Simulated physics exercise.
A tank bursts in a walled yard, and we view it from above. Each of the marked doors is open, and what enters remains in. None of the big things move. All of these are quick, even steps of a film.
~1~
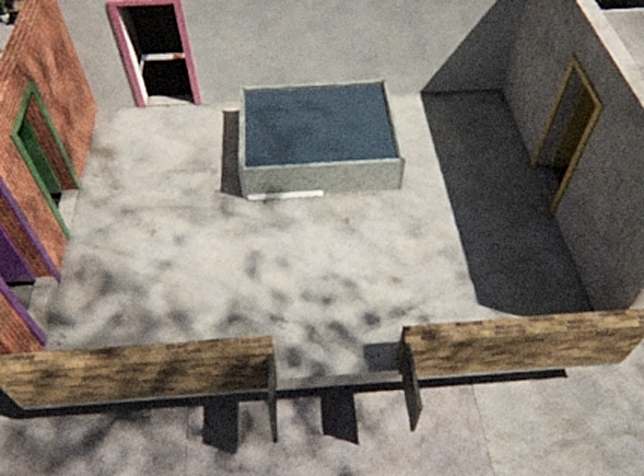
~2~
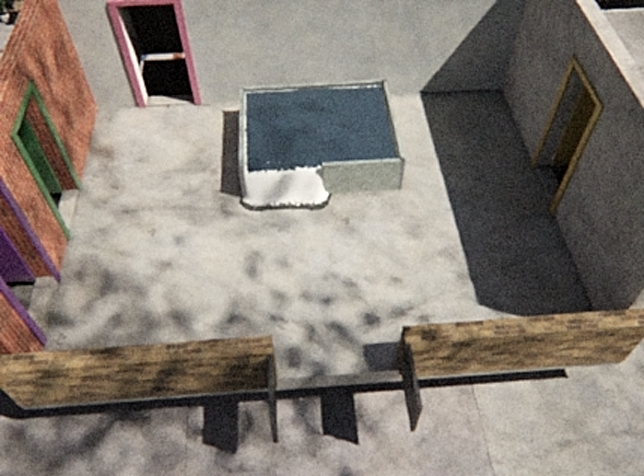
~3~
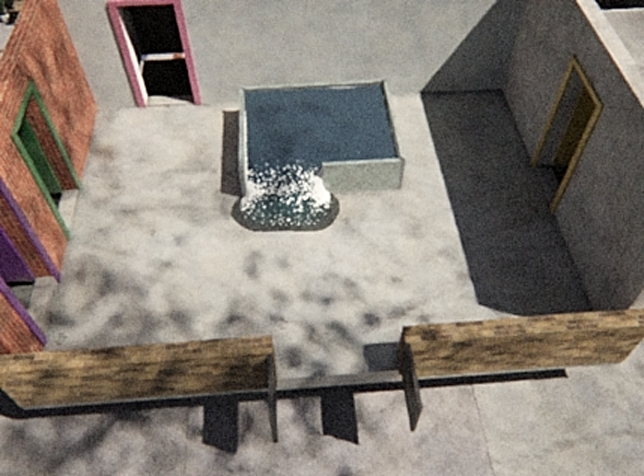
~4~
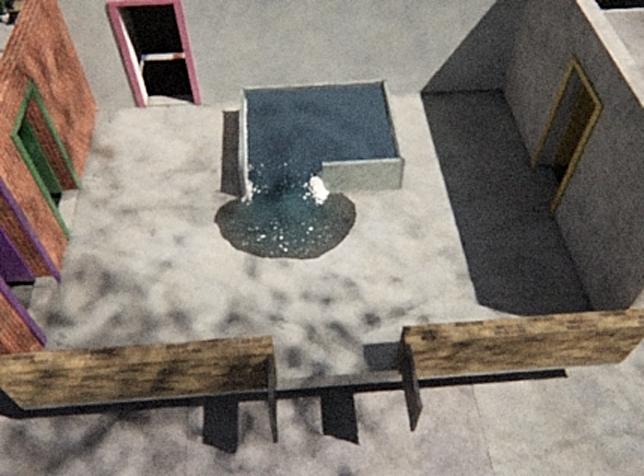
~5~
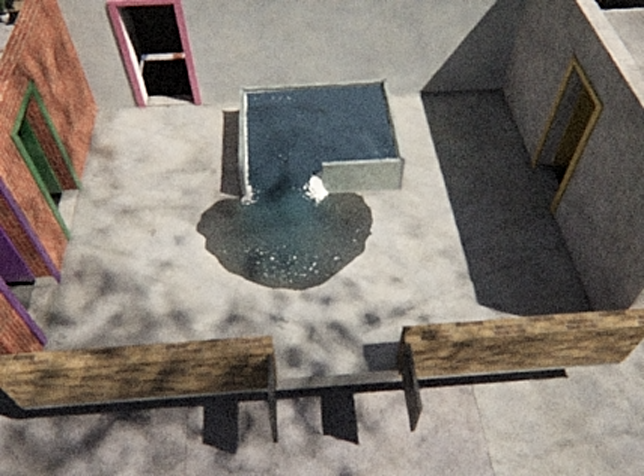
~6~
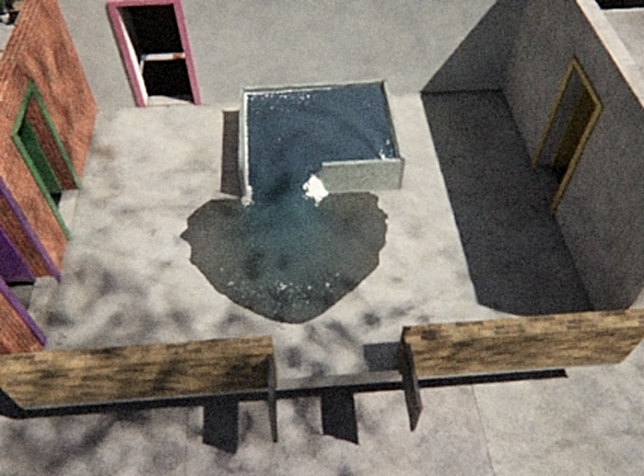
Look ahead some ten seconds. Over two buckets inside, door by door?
Door by door: The yellow door not over; the purple door not over; the green door not over; the pink door over.
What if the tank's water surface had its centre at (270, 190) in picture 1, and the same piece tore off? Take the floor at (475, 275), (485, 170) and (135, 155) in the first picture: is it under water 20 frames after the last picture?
Points in order: Inundated; not reached; inundated.
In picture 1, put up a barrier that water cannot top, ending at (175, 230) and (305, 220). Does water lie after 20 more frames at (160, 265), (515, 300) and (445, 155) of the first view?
As listed: Clear, under water, clear.
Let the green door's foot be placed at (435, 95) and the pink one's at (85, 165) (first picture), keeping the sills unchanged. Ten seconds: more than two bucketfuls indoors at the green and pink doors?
Put simply, the green door comes up short and the pink door comes up short.
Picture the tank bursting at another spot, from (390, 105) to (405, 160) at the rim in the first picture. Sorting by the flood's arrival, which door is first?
Earliest is the yellow one.
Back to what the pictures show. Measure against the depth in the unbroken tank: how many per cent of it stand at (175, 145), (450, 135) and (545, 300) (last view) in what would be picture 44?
4, 0 and 6 in a hundred, in turn.
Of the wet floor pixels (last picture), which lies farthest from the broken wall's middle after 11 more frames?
The farthest wet spot is near (37, 379).
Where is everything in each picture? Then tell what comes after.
In the first frame, the open tank at (318, 125) is whole and still.
In the second frame, the front is at (325, 198), out from the gap at (284, 184).
In the third frame, water pours out at (284, 186) and has run to (328, 221).
In the fourth frame, the front is at (315, 253), out from the gap at (284, 186).
In the fifth frame, water pours out at (284, 187) and has run to (305, 284).
In the sixth frame, water pours out at (284, 187) and has run to (303, 316).
A moment on, water covers 25 % of the floor; the yellow door not reached, the purple door not reached, the green door not reached, the pink door not reached.
Next, water covers 35 % of the floor; the yellow door not reached, the purple door not reached, the green door not reached, the pink door not reached.
Then, water covers 40 % of the floor; the yellow door not reached, the purple door under two buckets in, the green door not reached, the pink door not reached.
Later, water covers 70 % of the floor; the yellow door wet at the sill, nothing in, the purple door under two buckets in, the green door wet at the sill, nothing in, the pink door under two buckets in.
In the end, water covers 85 % of the floor; the yellow door wet at the sill, nothing in, the purple door under two buckets in, the green door wet at the sill, nothing in, the pink door over two buckets in.
